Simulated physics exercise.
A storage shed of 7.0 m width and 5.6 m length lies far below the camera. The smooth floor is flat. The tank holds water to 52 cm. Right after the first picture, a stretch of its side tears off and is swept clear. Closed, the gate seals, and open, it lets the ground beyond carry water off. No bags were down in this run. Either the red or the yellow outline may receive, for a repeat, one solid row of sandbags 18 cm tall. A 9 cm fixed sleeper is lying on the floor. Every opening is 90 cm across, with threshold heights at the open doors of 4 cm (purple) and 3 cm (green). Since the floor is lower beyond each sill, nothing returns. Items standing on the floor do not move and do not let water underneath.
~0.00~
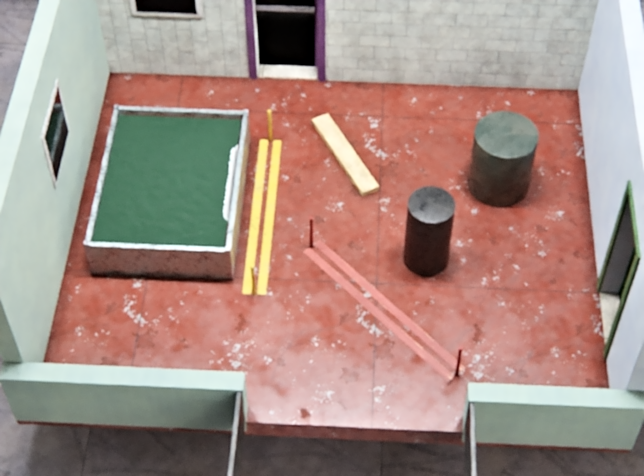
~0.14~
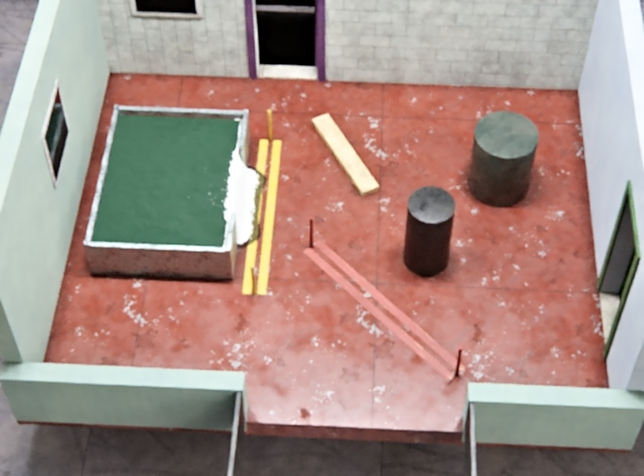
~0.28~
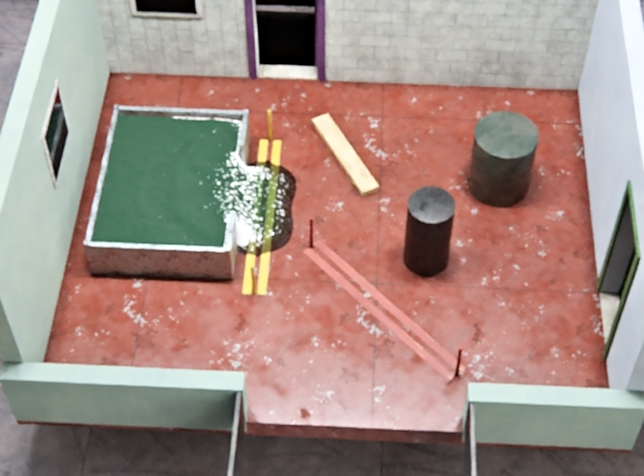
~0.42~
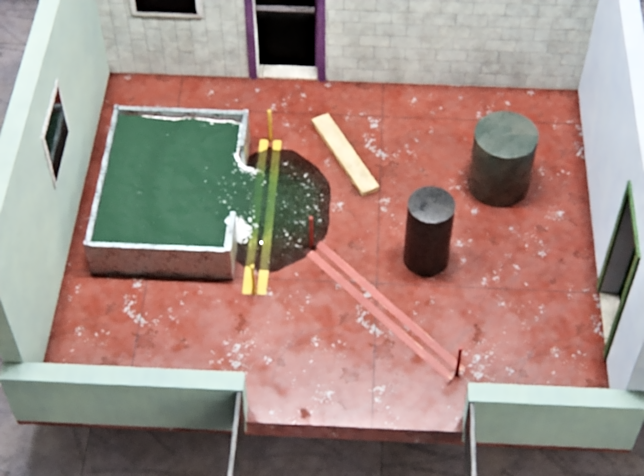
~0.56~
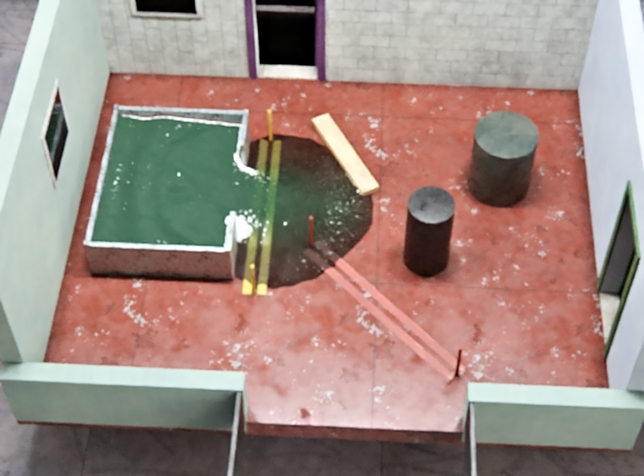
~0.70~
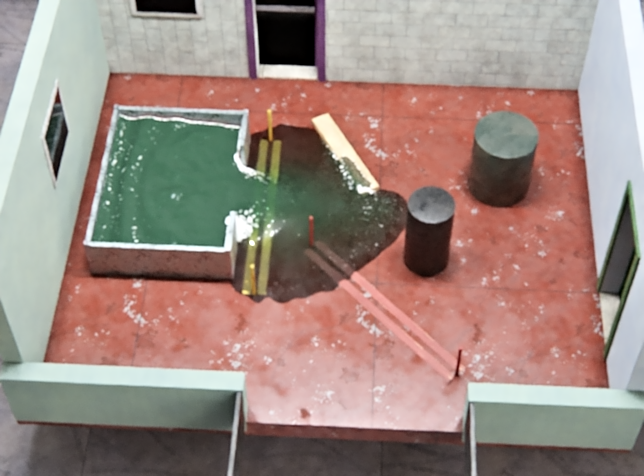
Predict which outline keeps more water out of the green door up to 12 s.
The row does better on yellow.
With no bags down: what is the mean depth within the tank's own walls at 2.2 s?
Roughly 29 centimetres.
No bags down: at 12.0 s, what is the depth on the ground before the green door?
About 5.0 cm deep.
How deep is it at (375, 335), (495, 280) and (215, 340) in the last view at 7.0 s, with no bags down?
First spot 4 cm, second 4 cm, third 0 cm.
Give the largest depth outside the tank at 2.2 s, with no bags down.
Up to about 23 centimetres.
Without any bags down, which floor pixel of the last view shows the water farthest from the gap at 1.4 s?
(556, 231).
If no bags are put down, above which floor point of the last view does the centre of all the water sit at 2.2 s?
Centre of the water: Close to (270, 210).
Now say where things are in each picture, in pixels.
In the first picture, the tank at (170, 179) is whole and still, 52 cm deep.
In the second picture, water pours out at (237, 199) and has run 0.6 m, to (251, 172); typically 5 cm deep outside, 52 cm at the tank's back.
In the third picture, water pours out at (237, 200) and has run 0.8 m, to (289, 180); typically 8 cm deep outside, 52 cm at the tank's back.
In the fourth picture, water pours out at (237, 200) and has run 1.2 m, to (322, 188); typically 7 cm deep outside, 52 cm at the tank's back.
In the fifth picture, water pours out at (237, 200) and has run 1.8 m, to (365, 200); typically 5 cm deep outside, 48 cm at the tank's back.
In the sixth picture, the front is at (400, 204), 2.2 m from the gap at (237, 199); 3.8 m2 of floor is under water; 43 cm left at the back of the tank.
After 1.4 s water covers 25 % of the floor and is deepest (28 cm) near (251, 208) in the run without bags; in at the green door, 0 L with no bags, 0 L with the row on red, 0 L on yellow.
After 2.2 s water covers 45 % of the floor and is deepest (23 cm) near (395, 256) in the run without bags; in at the green door, 0 L with no bags, 0 L with the row on red, 0 L on yellow.
After 3.5 s water covers 60 % of the floor and is deepest (22 cm) near (569, 90) in the run without bags; in at the green door, 3 L with no bags, 5 L with the row on red, 0 L on yellow.
After 7.0 s water covers 75 % of the floor and is deepest (12 cm) near (347, 144) in the run without bags; in at the green door, 42 L with no bags, 38 L with the row on red, 1 L on yellow.
After 12.0 s water covers 85 % of the floor and is deepest (8 cm) near (191, 93) in the run without bags; in at the green door, 53 L with no bags, 60 L with the row on red, 3 L on yellow.
